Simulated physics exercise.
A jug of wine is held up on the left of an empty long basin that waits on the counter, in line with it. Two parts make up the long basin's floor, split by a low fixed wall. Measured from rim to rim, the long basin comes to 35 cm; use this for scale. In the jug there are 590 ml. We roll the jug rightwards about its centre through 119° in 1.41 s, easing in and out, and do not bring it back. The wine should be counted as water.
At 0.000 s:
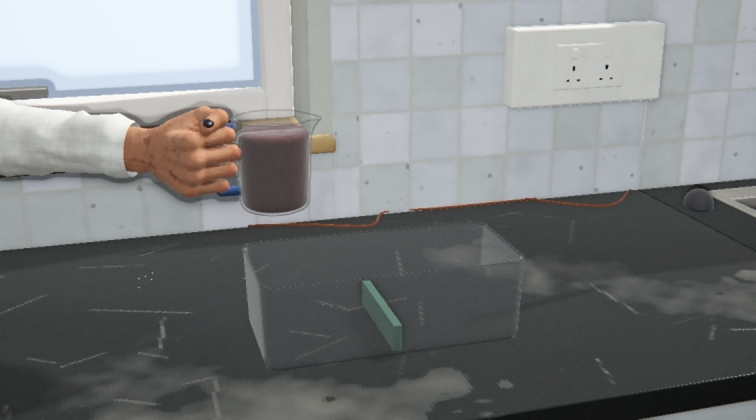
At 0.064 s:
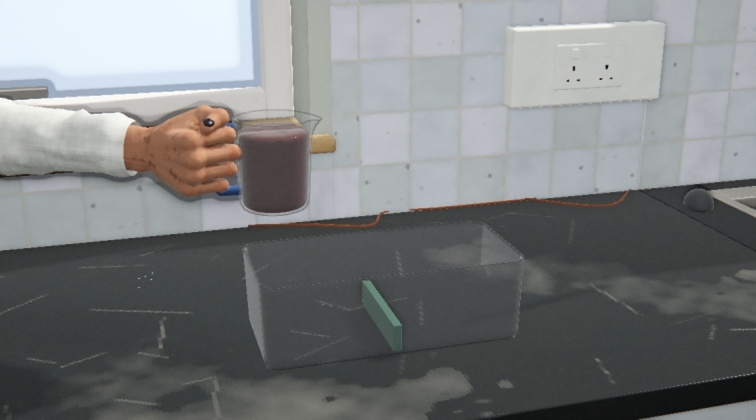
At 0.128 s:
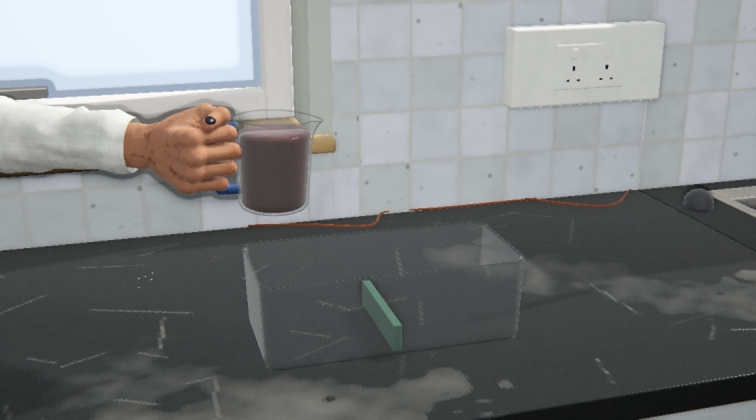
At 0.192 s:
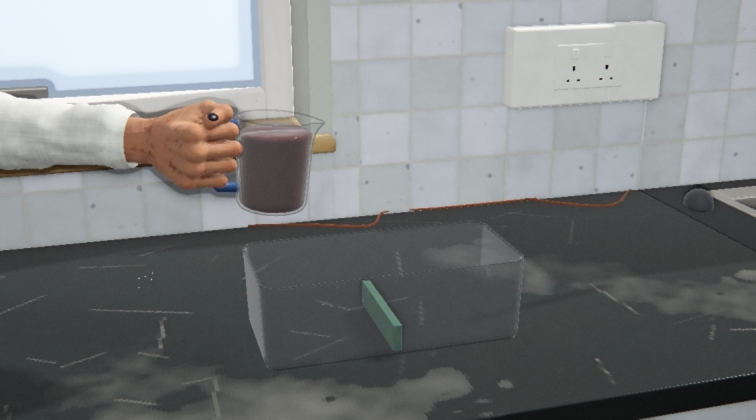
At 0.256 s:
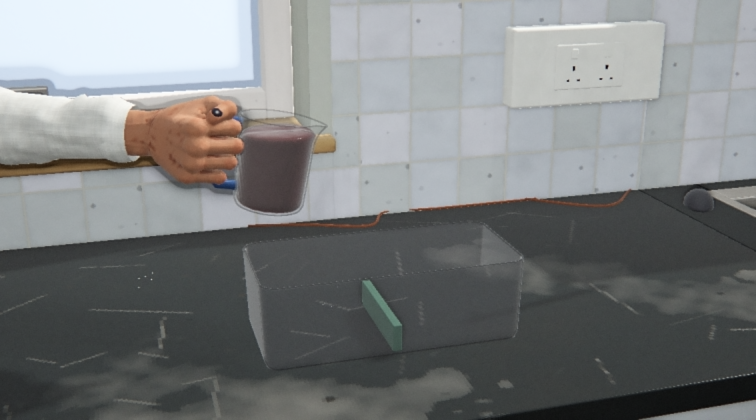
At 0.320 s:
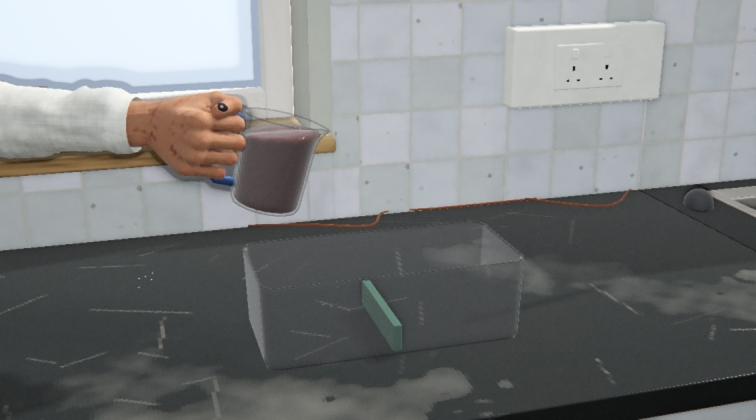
On a dark kitchen counter stood an empty clear basin with a low green wall across its floor, while above its left side a hand held a jug of dark wine and slowly tilted it slightly rightwards.
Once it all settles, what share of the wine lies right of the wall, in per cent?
47 %.
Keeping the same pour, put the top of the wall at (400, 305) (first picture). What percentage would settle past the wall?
Roughly 10 %.
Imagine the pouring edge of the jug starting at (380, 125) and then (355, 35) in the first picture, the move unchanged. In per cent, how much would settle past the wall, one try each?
Respectively about 95 and 90 percent.
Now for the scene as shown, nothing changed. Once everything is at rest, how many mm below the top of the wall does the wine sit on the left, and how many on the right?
About 26 mm on the left, about 28 mm on the right.
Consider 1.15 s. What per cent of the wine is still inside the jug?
Roughly 14 per cent.
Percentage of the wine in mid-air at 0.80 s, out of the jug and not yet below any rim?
16 %.
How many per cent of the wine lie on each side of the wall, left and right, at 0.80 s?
About 2 left, 8 right.
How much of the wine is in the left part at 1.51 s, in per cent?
The left part holds some 52 per cent.
By 0.80 s the tilt is 72° and 73 per cent is still to pour, 2 is left of the wall and 8 right of it.
By 1.15 s the tilt is 109° and 14 per cent is still to pour, 30 is left of the wall and 44 right of it.
By 1.51 s the tilt is 119° and 0 per cent is still to pour, 53 is left of the wall and 46 right of it.
By 1.91 s the tilt is 119° and 0 per cent is still to pour, 52 is left of the wall and 47 right of it.
At rest 52 per cent lies left of the wall, 47 right of it and 1 outside.
